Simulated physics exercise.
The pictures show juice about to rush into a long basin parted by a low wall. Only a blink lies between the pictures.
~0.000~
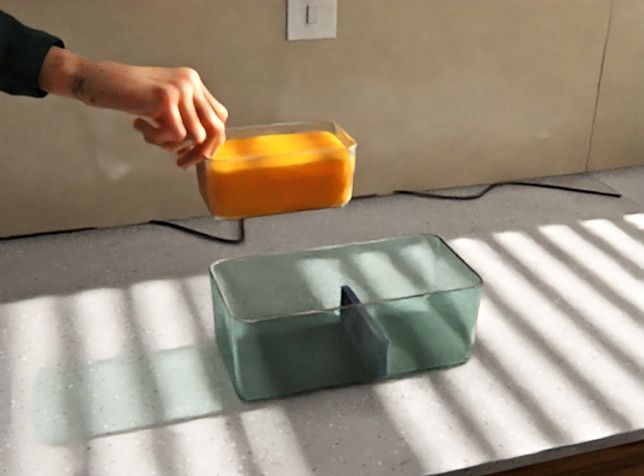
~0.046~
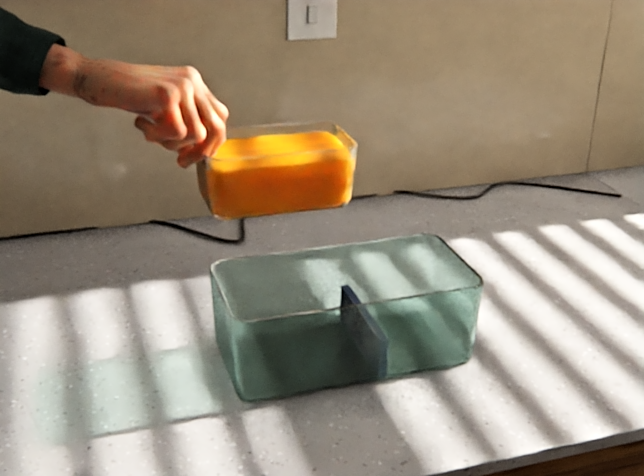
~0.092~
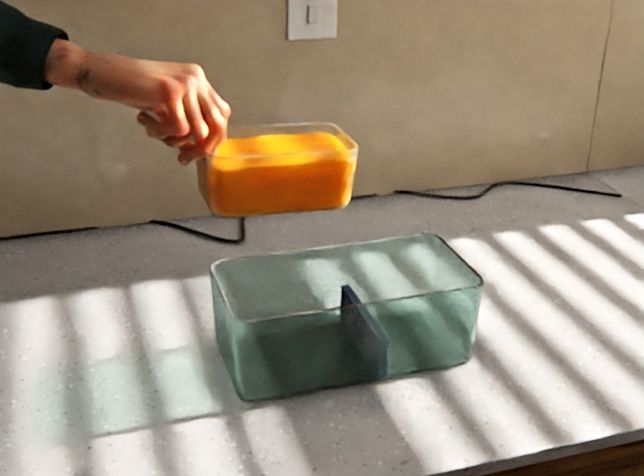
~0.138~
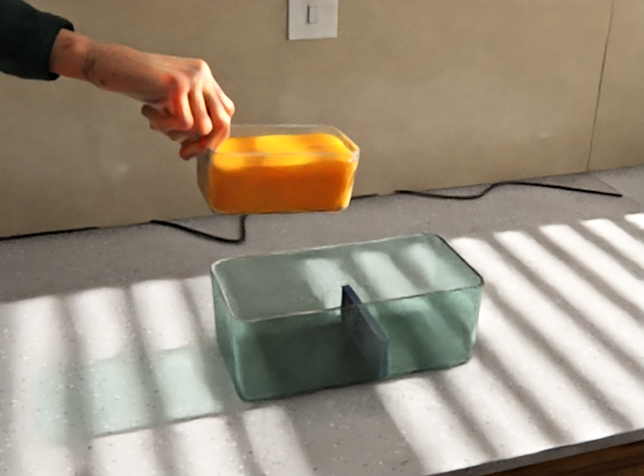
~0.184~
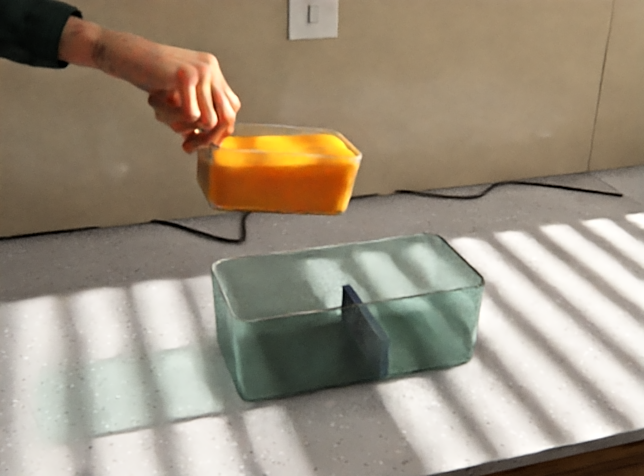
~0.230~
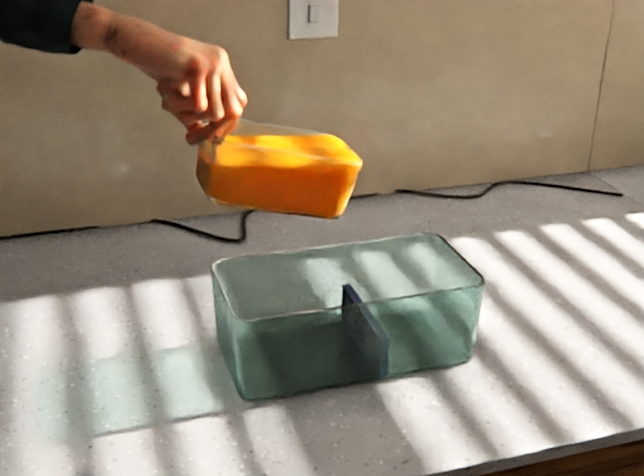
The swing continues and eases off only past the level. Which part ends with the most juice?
Most lies in the right part.
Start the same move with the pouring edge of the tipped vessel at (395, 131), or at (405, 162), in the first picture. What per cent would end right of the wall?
In turn 75 and 80 in a hundred.
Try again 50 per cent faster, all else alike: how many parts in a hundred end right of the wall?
About 60 per cent.
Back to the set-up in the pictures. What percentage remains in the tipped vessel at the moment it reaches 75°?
It comes to 30 per cent or so.
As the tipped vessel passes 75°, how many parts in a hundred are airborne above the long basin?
About 45 per cent.
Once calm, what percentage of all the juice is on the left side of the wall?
Roughly 25 in a hundred.
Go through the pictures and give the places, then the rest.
In the first frame, tilt 0°; pouring edge (345, 135); surface from (201, 154) to (341, 141); the long basin's rim runs from (220, 293) to (460, 259); the wall's top is at (363, 312).
In the second frame, tilt 1°; pouring edge (346, 135); surface from (201, 154) to (341, 141).
In the third frame, tilt 2°; pouring edge (346, 137); surface from (202, 152) to (342, 143).
In the fourth frame, tilt 5°; pouring edge (348, 141); surface from (204, 152) to (343, 144).
In the fifth frame, tilt 9°; pouring edge (350, 146); surface from (205, 151) to (346, 144).
In the sixth frame, tilt 15°; pouring edge (351, 152); surface from (206, 151) to (349, 145).
After 0.60 s the tilt is 75° and 30 per cent is still to pour, 1 is left of the wall and 24 right of it.
After 0.88 s the tilt is 107° and 4 per cent is still to pour, 17 is left of the wall and 70 right of it.
After 1.16 s the tilt is 110° and 0 per cent is still to pour, 25 is left of the wall and 69 right of it.
After 1.47 s the tilt is 110° and 0 per cent is still to pour, 25 is left of the wall and 69 right of it.
In the end 25 per cent lies left of the wall, 69 right of it and 5 outside.
